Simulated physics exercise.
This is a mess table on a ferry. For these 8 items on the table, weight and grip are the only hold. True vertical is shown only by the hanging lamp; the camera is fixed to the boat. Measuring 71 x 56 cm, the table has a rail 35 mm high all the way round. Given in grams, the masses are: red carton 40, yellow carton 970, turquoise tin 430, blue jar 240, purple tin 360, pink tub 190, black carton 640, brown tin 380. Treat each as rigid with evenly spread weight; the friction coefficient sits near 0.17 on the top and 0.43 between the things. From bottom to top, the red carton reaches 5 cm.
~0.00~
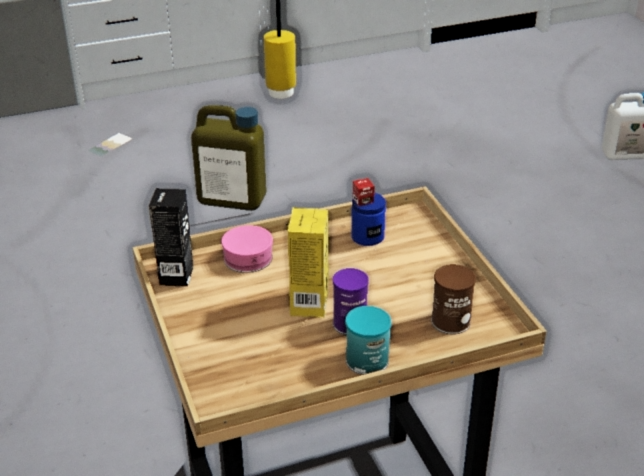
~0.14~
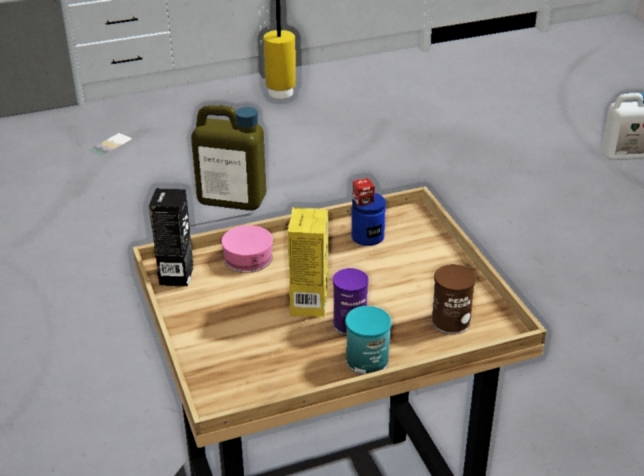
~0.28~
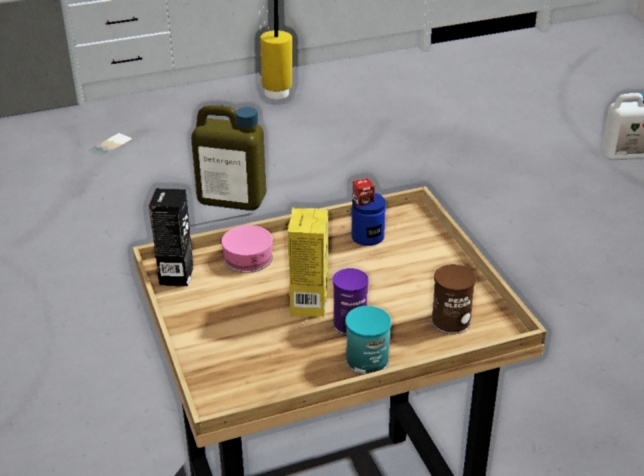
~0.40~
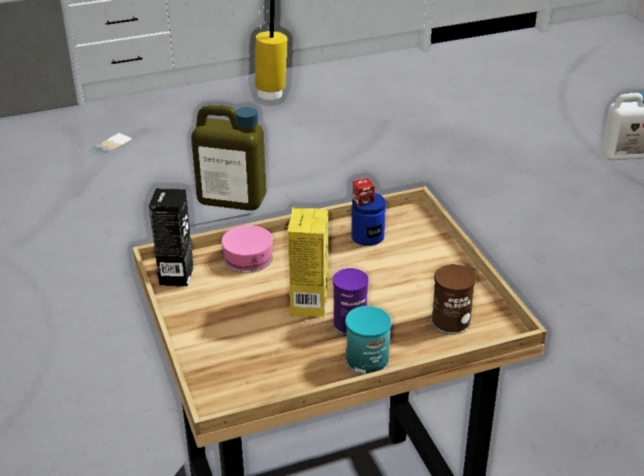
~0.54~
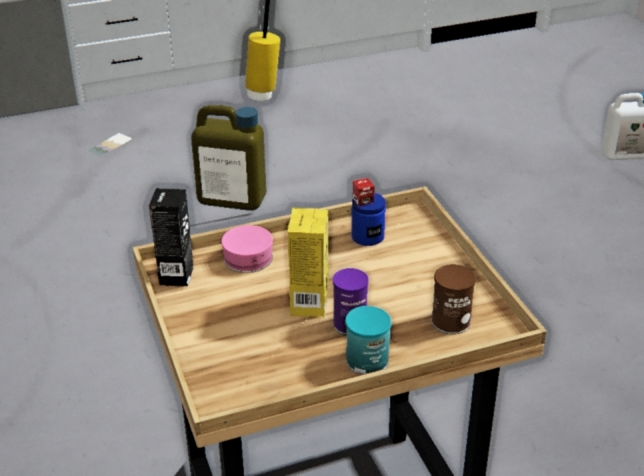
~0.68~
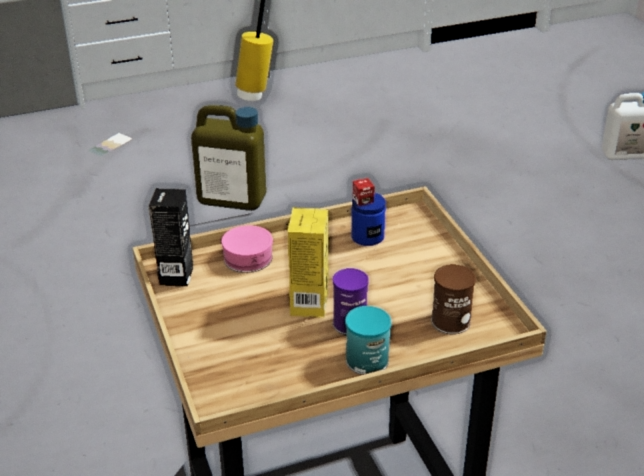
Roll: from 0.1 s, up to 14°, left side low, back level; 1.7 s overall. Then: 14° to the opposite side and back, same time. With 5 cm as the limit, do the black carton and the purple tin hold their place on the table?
Result: Black carton moves away; purple tin remains in place.
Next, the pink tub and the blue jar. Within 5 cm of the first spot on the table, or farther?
Pink tub: Is displaced. Blue jar: Remains in place.
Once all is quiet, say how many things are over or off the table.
Total count: 0.
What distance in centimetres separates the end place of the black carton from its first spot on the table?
Roughly 16 centimetres.
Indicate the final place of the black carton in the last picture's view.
Roughly at pixel (241, 220).
After 1.18 s, floor tilted 12°, left side down; purple tin moved 7 cm near (317, 310); black carton moved 3 cm near (158, 238); yellow carton moved 8 cm.
After 1.48 s, floor tilted 4°, left side down; purple tin moved 16 cm near (277, 319); black carton moved 4 cm near (156, 237); yellow carton moved 17 cm.
After 2.88 s, floor tilted 12°, right side down; purple tin moved 11 cm near (301, 314); black carton moved 5 cm near (191, 230); yellow carton moved 11 cm.
After 3.08 s, floor tilted 7°, right side down; black carton moved 11 cm near (219, 224); purple tin moved 5 cm near (329, 307); yellow carton moved 5 cm.
In the end (4.0 s), not toppled but over 5 cm from the start, pink tub and black carton; the other 6 under 5 cm from the start. In the last view, black carton near (241, 220), purple tin near (350, 302).
